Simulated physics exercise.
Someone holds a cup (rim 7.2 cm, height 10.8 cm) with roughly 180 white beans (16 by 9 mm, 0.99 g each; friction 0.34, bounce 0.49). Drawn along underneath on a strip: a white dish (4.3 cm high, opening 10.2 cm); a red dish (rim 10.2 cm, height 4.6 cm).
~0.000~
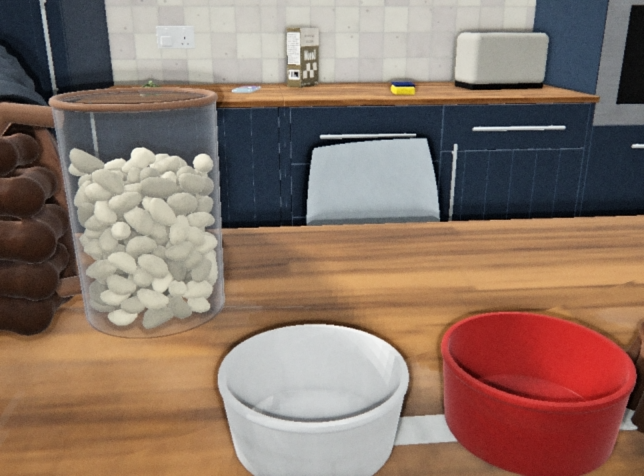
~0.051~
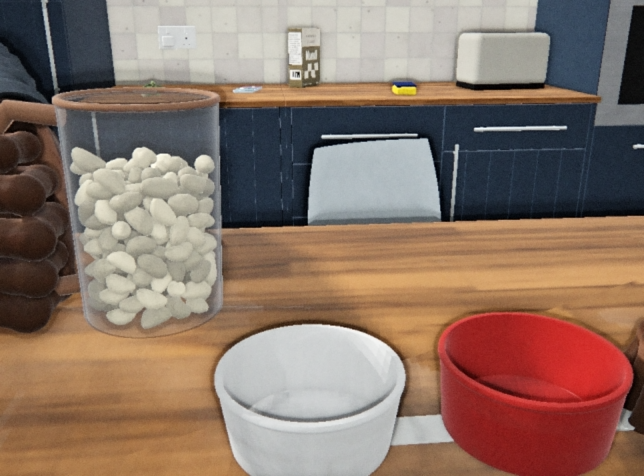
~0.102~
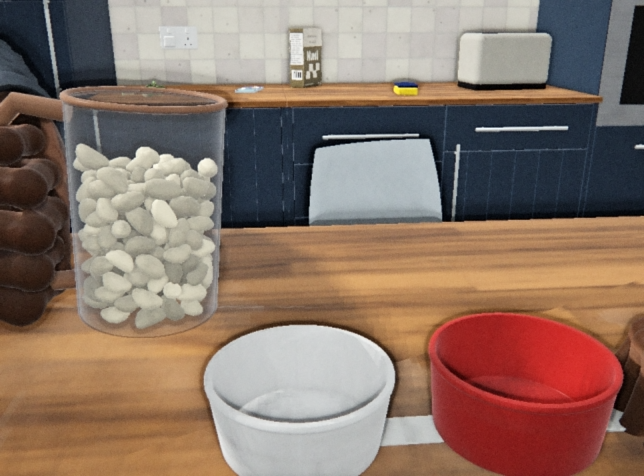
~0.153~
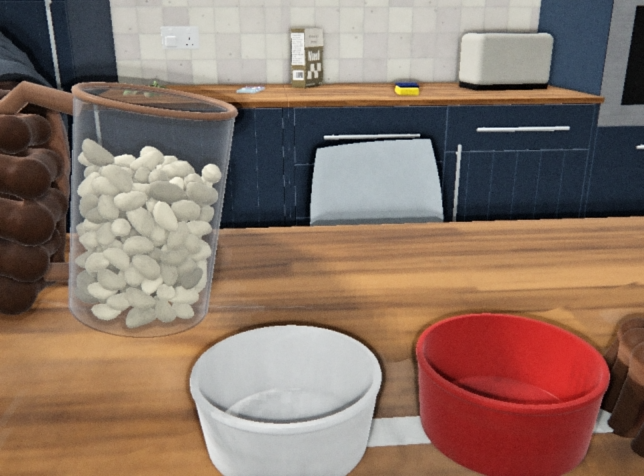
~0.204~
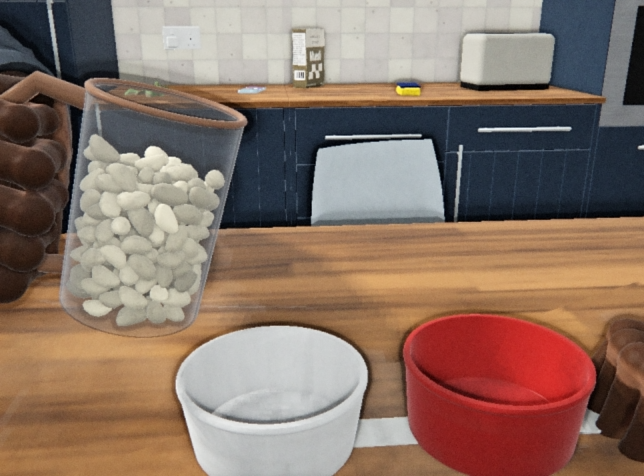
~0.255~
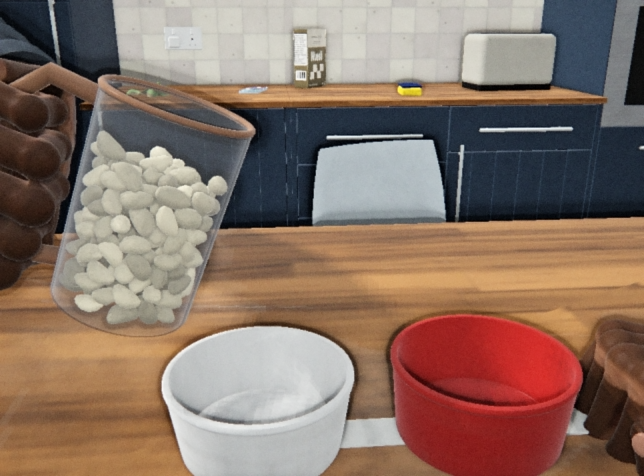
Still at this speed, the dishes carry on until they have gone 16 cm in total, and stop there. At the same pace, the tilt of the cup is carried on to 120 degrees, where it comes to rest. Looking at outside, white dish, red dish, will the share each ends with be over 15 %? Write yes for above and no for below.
Outside: No, white dish: No, red dish: Yes.
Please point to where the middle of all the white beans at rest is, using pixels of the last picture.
Centre, last frame: Approx. (277, 404) px.
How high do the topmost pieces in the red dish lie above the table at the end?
I'd put it at some 5.5 centimetres.
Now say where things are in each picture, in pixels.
In the first frame, cup at (141, 147); tilt 0 degrees; dishes slid 0.0 cm; lip at (213, 98); top of the load at (175, 165); white dish at (313, 368); red dish at (535, 352).
In the second frame, cup at (143, 147); tilt 1 degrees; dishes slid 0.2 cm; lip at (216, 99); top of the load at (85, 165).
In the third frame, cup at (147, 148); tilt 5 degrees; dishes slid 0.8 cm; low side right; lip at (223, 104); top of the load at (163, 166).
In the fourth frame, cup at (154, 150); tilt 10 degrees; dishes slid 1.6 cm; low side right; lip at (233, 112); top of the load at (120, 165).
In the fifth frame, cup at (160, 152); tilt 15 degrees; dishes slid 2.3 cm; low side right; lip at (242, 122); top of the load at (151, 165).
In the sixth frame, cup at (165, 155); tilt 21 degrees; dishes slid 3.1 cm; low side right; lip at (251, 132); top of the load at (102, 165); white dish at (259, 370); red dish at (484, 356). It turns about 105 degrees a second.
After 0.63 s, tilt 61 degrees; cup 100 %; middle of all pieces on or above the table near (127, 224).
After 0.94 s, tilt 94 degrees; cup 100 %; middle of all pieces on or above the table near (127, 217).
After 1.23 s, tilt 120 degrees; red dish 30 %, cup 70 %; middle of all pieces on or above the table near (193, 284).
Then, at 1.50 s, tilt 120 degrees; red dish 90 %, cup 10 %; middle of all pieces on or above the table near (271, 385).
At rest (2.5 s), outside 0 %, red dish 100 %, cup 0 %, white dish 0 %.
